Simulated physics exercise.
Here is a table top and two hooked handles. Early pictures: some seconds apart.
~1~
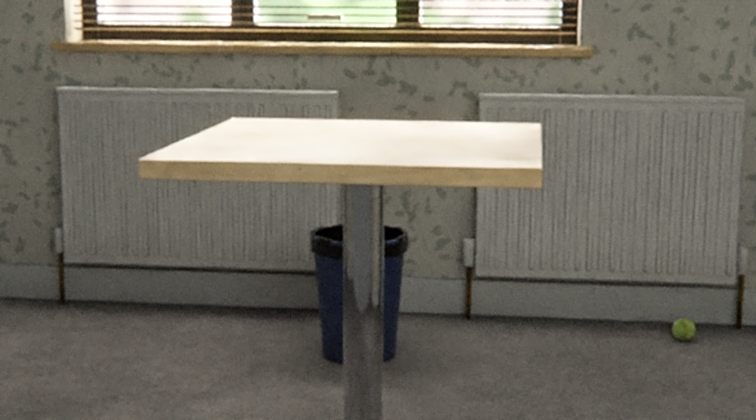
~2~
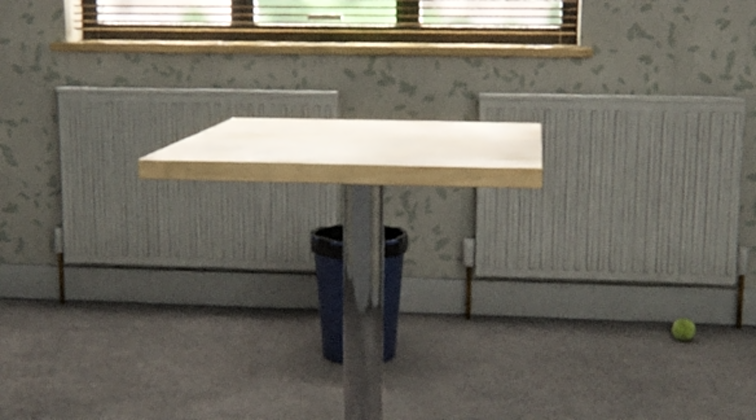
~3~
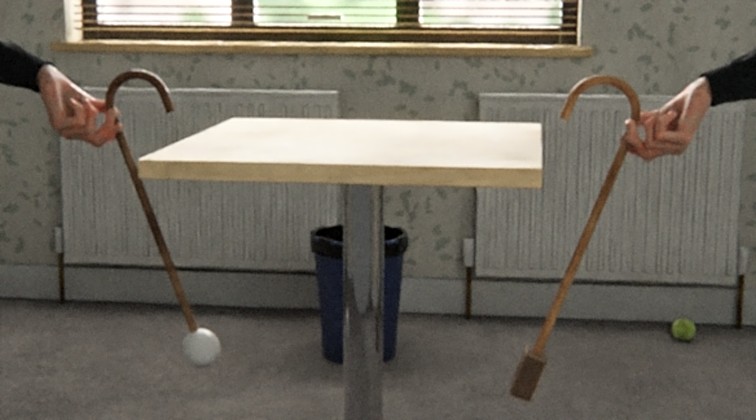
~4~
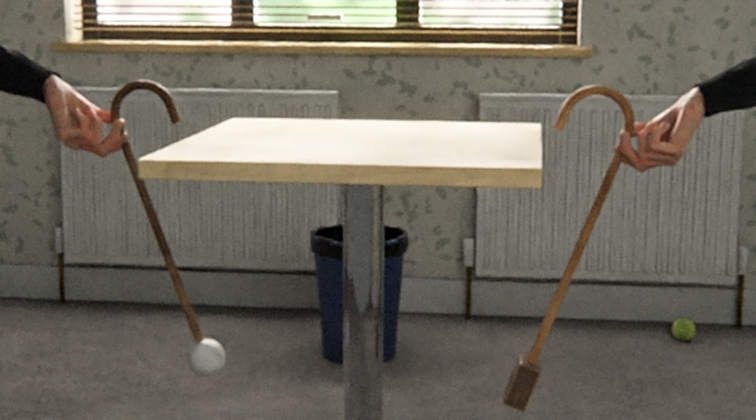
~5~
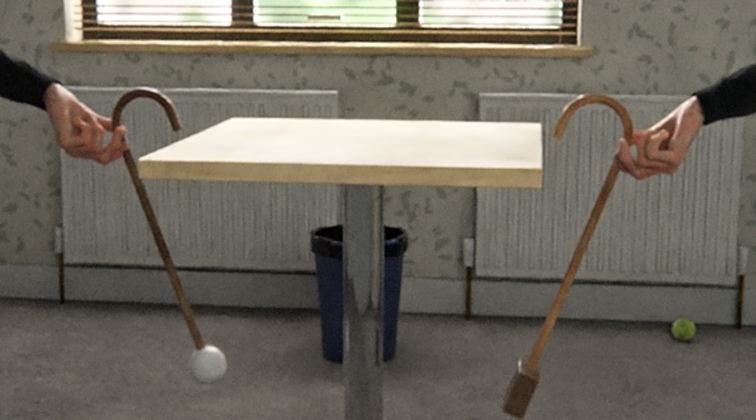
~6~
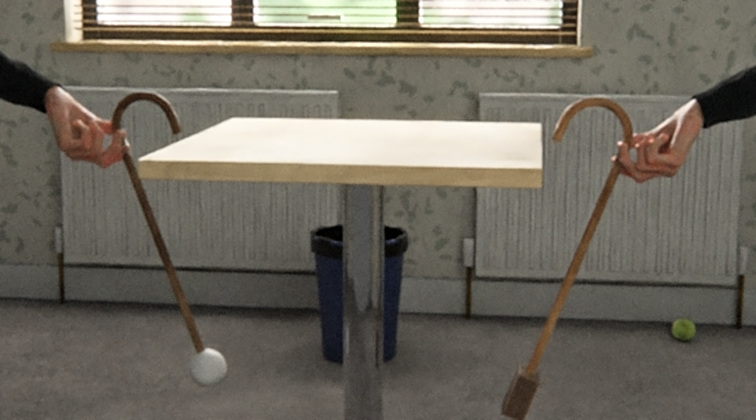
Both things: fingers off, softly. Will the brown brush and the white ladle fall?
In order: I bet the brown brush goes down; I bet the white ladle goes down.
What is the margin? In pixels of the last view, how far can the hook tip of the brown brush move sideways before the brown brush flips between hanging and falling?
About 12 pixels to the left.
Then, 0.40 s past the last view, brown brush in the air near (573, 411); white ladle in the air near (157, 406).
Finally, the brown brush slips off; the white ladle slips off.
